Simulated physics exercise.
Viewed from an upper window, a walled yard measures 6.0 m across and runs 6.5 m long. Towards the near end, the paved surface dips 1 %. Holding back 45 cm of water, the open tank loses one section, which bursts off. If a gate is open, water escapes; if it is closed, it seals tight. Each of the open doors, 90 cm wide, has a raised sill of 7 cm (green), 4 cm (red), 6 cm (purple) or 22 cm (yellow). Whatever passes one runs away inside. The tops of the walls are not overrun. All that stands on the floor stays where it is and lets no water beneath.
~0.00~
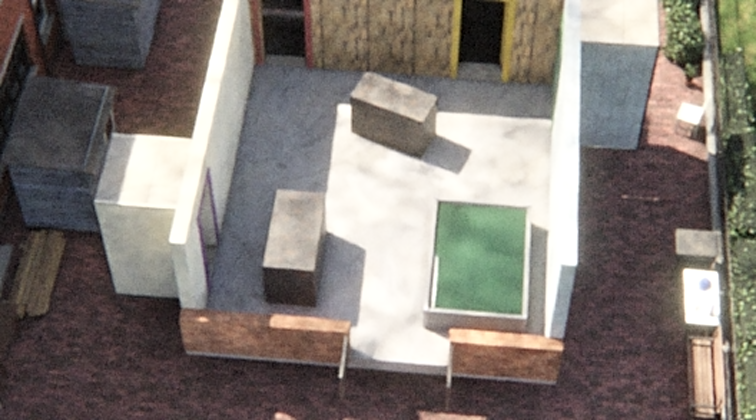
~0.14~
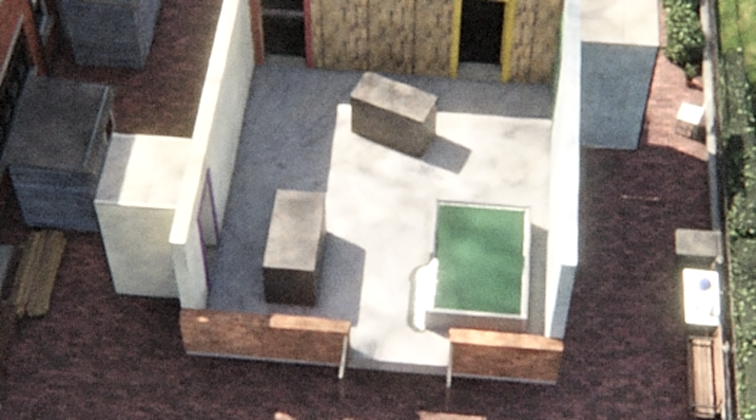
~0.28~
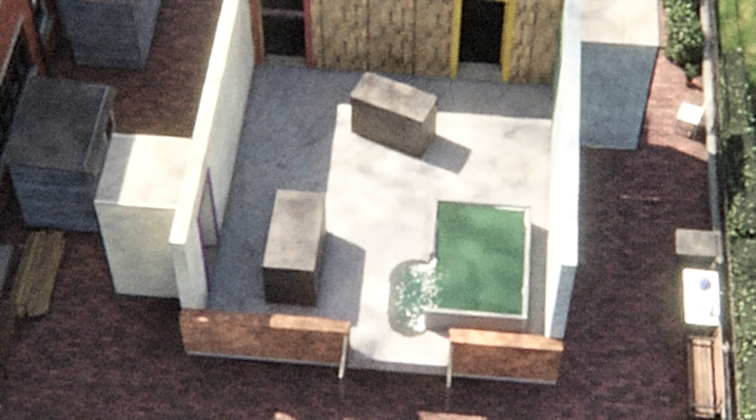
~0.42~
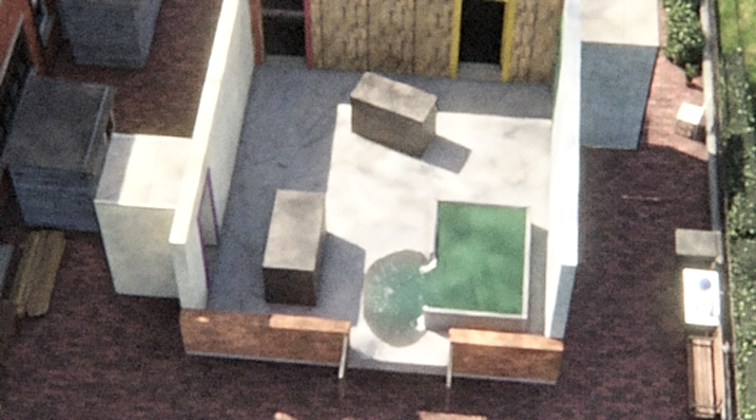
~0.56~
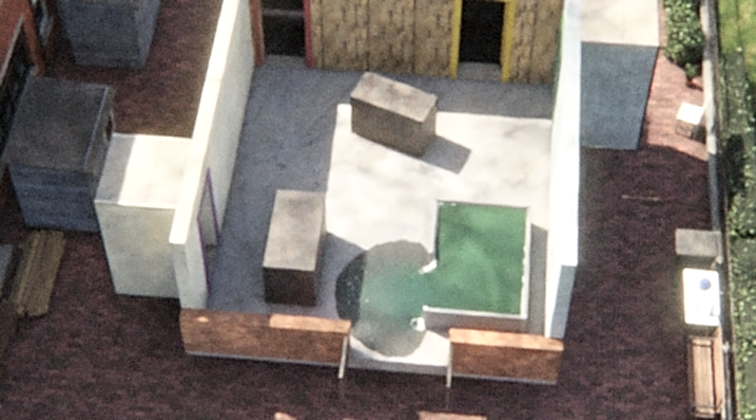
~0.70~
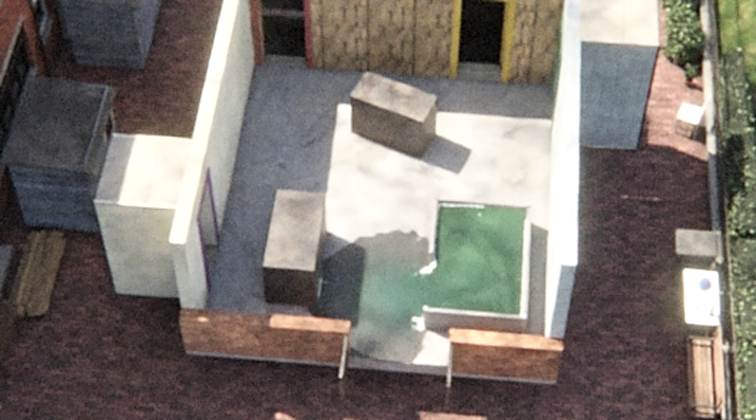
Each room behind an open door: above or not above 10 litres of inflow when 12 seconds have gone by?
At the end, at the green door I expect the water to hold within the limit; at the red door I expect the water to rise above the limit; at the purple door I expect the water to rise above the limit; at the yellow door I expect the water to hold within the limit.
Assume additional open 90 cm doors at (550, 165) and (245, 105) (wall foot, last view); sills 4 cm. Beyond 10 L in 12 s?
Taking them in order, the first is fine and the second too much.
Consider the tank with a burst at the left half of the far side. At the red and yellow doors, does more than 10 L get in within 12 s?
Red goes beyond, yellow stays inside, judged against that limit.
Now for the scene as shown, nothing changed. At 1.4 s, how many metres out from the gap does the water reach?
That's near 3.6 m in a straight line.
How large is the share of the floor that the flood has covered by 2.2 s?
Some 25 per cent of the floor is wet.
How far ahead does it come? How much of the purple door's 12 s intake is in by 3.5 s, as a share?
I'd say close to 20 percent.
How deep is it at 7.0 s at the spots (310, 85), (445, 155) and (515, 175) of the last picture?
5, 1 and 1 cm, respectively.
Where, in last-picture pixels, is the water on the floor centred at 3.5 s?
I'd say somewhere around (386, 273).
After 1.4 s water covers 15 % of the floor and is deepest (26 cm) near (420, 316); green door not reached, red door not reached, purple door not reached, yellow door not reached.
After 2.2 s water covers 25 % of the floor and is deepest (30 cm) near (314, 342); green door not reached, red door not reached, purple door not reached, yellow door not reached.
After 3.5 s water covers 45 % of the floor and is deepest (22 cm) near (201, 333); green door not reached, red door not reached, purple door 10 cm at the sill, 6 L in, yellow door not reached.
After 7.0 s water covers 75 % of the floor and is deepest (11 cm) near (201, 333); green door not reached, red door 9 cm at the sill, 9 L in, purple door 7 cm at the sill, 23 L in, yellow door not reached.
After 12.0 s water covers 95 % of the floor and is deepest (7 cm) near (273, 339); green door 2 cm at the sill, 0 L in, red door 3 cm at the sill, 36 L in, purple door 5 cm at the sill, 25 L in, yellow door 2 cm at the sill, 0 L in.
